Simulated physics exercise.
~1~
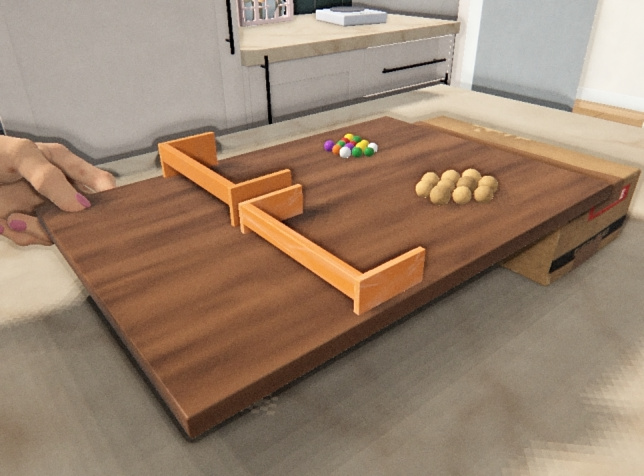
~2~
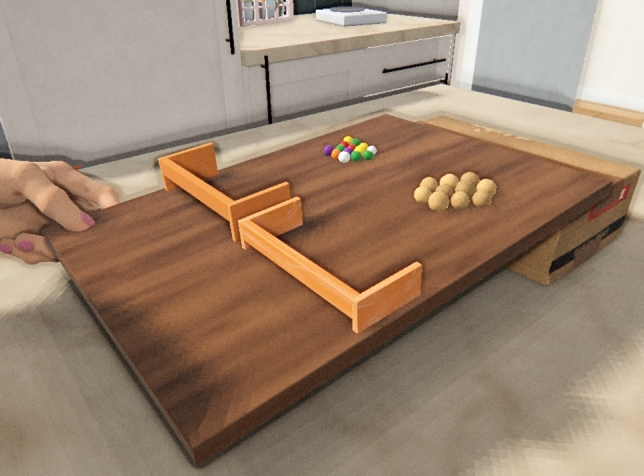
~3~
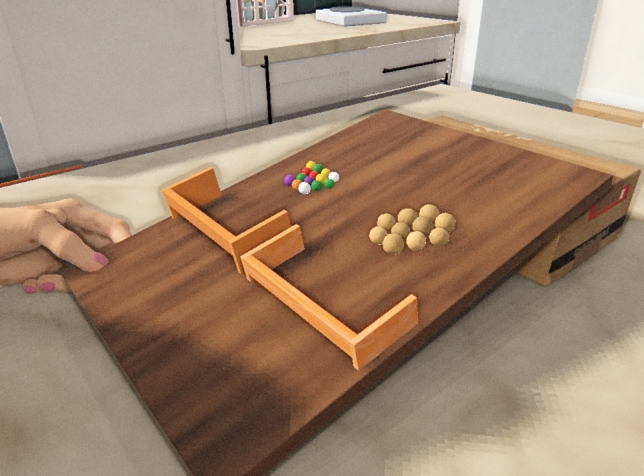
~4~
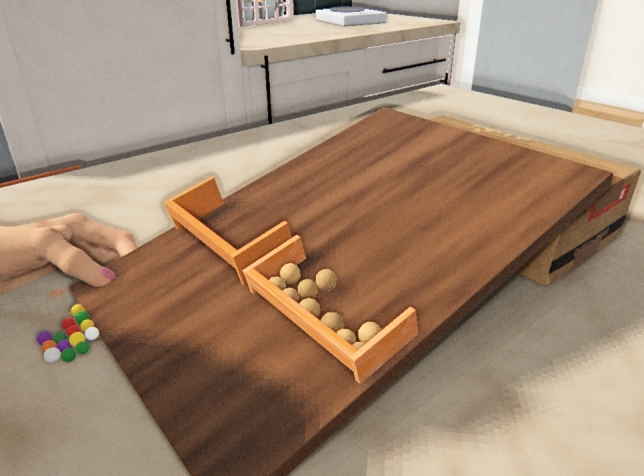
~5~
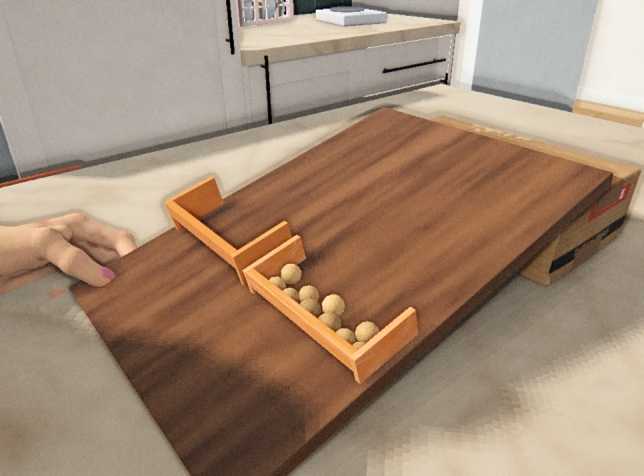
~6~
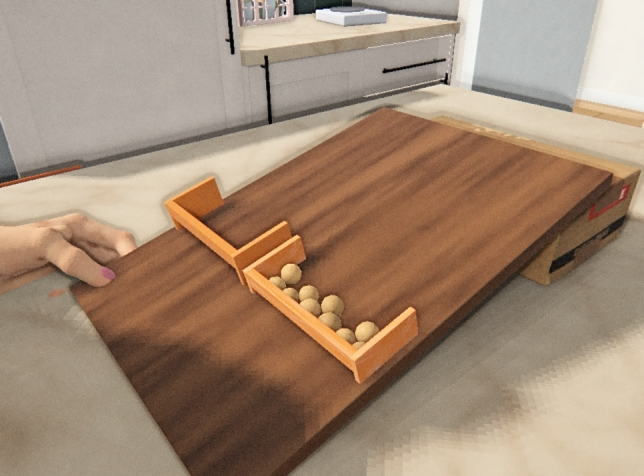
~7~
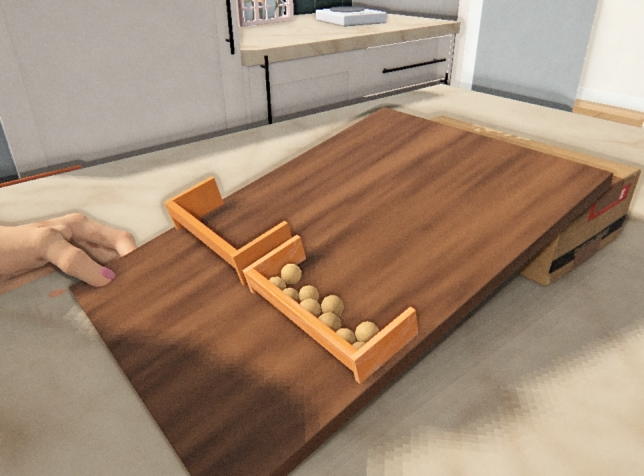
A hand lowers a board; colored balls roll off while tan balls gather behind a bar.
